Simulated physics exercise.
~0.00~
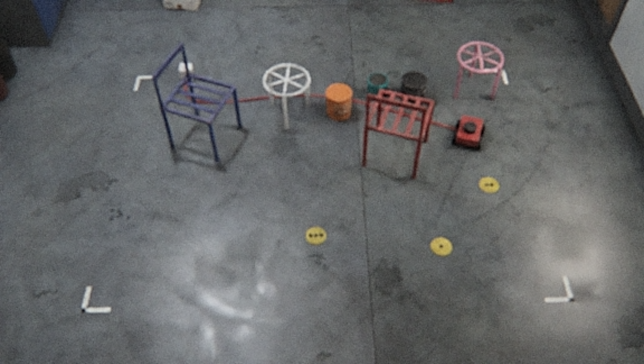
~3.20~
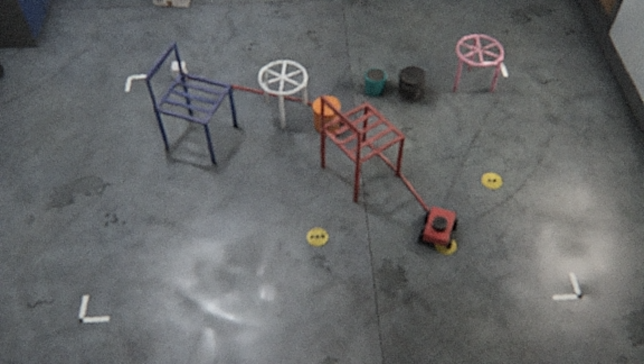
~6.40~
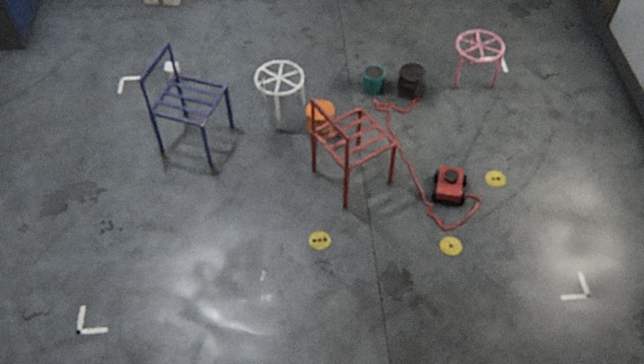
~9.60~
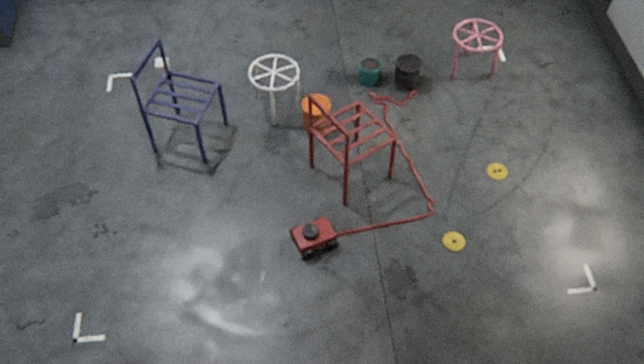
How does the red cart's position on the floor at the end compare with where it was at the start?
At the start the cart is to the right of the red chair, below the pink stool. By the end it is further left and nearer the viewer, in front of the red chair and slightly to its left.
